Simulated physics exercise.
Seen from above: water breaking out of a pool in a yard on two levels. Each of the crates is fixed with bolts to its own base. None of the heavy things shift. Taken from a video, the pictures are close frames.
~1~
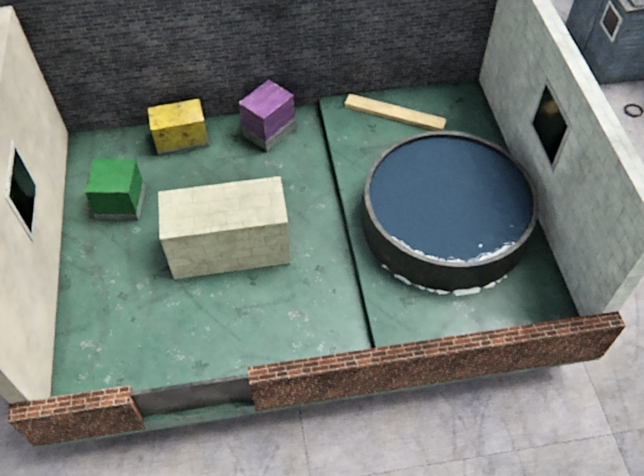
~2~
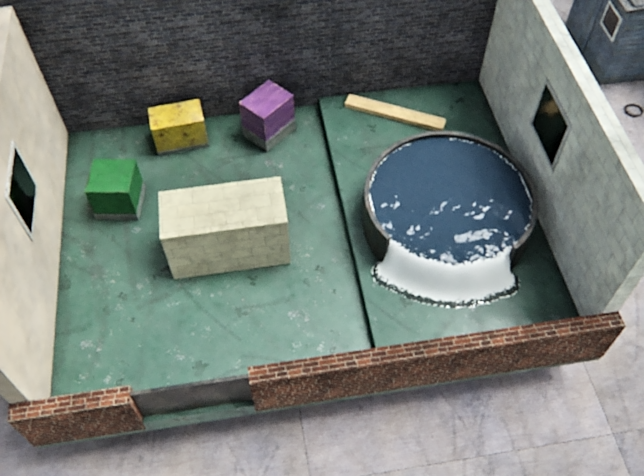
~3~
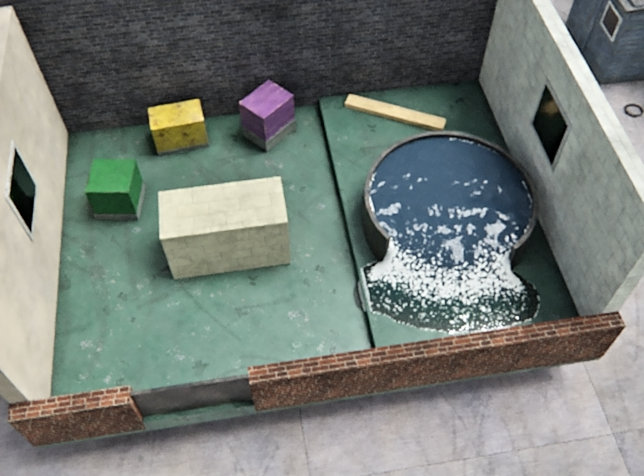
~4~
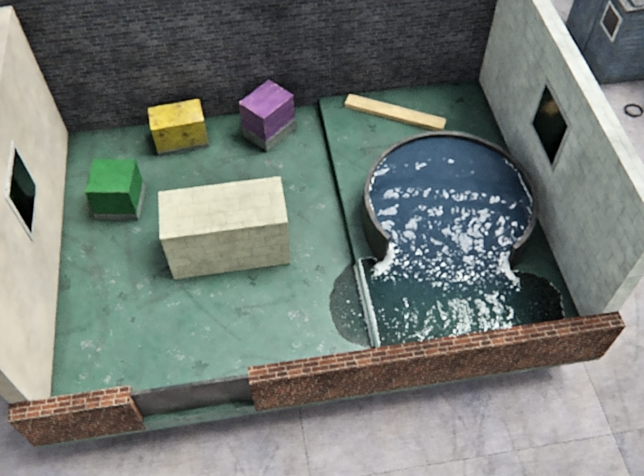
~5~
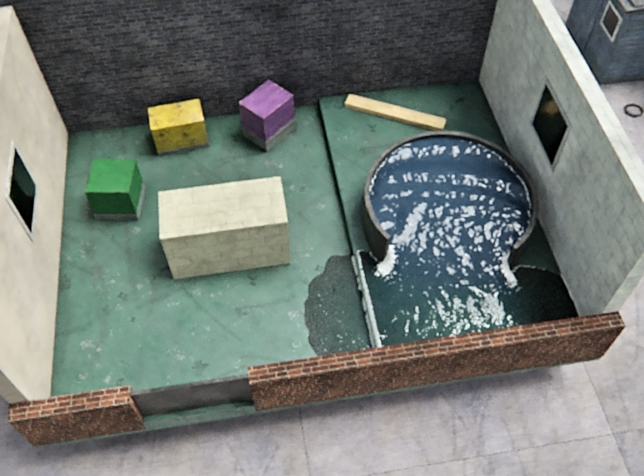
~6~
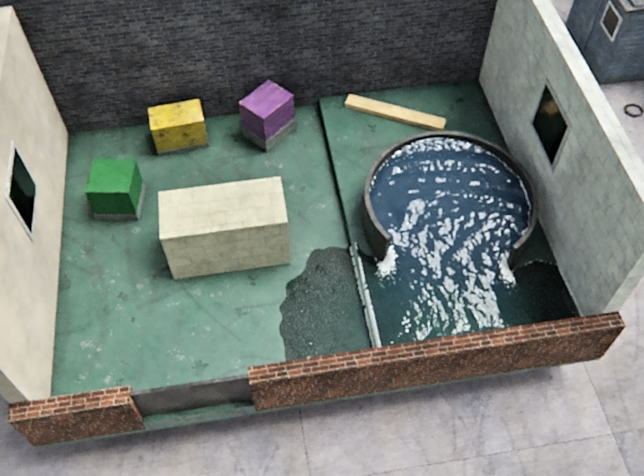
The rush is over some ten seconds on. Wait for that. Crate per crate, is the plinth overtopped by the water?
In the end the purple crate is left alone by the water. The green crate is lapped by the water. The yellow crate is lapped by the water.
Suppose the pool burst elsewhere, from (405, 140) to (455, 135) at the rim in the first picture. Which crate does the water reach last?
That would be the crate marked green.
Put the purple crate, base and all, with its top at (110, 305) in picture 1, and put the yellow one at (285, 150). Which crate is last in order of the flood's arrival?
Yellow one.
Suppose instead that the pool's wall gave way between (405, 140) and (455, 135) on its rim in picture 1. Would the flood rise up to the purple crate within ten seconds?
The purple crate is reached.
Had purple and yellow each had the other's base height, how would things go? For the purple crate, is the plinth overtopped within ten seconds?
Purple crate: Flooded.
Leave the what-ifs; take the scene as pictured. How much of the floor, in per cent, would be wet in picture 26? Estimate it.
Share estimate: About 55 per cent.
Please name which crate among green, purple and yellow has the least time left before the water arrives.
Answer: That's the green crate.
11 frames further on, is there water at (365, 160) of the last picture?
Lab note: Spot reads unsubmerged.
A moment on, water covers 20 % of the floor; the purple crate not reached, the green crate not reached, the yellow crate not reached.
Next, water covers 35 % of the floor; the purple crate not reached, the green crate not reached, the yellow crate not reached.
Then, water covers 55 % of the floor; the purple crate not reached, the green crate water round its plinth, the yellow crate not reached.
Later, water covers 85 % of the floor; the purple crate water round its plinth, the green crate water round its plinth, the yellow crate water round its plinth.
In the end, water covers 95 % of the floor; the purple crate stayed above the water, the green crate was topped, the yellow crate was topped.
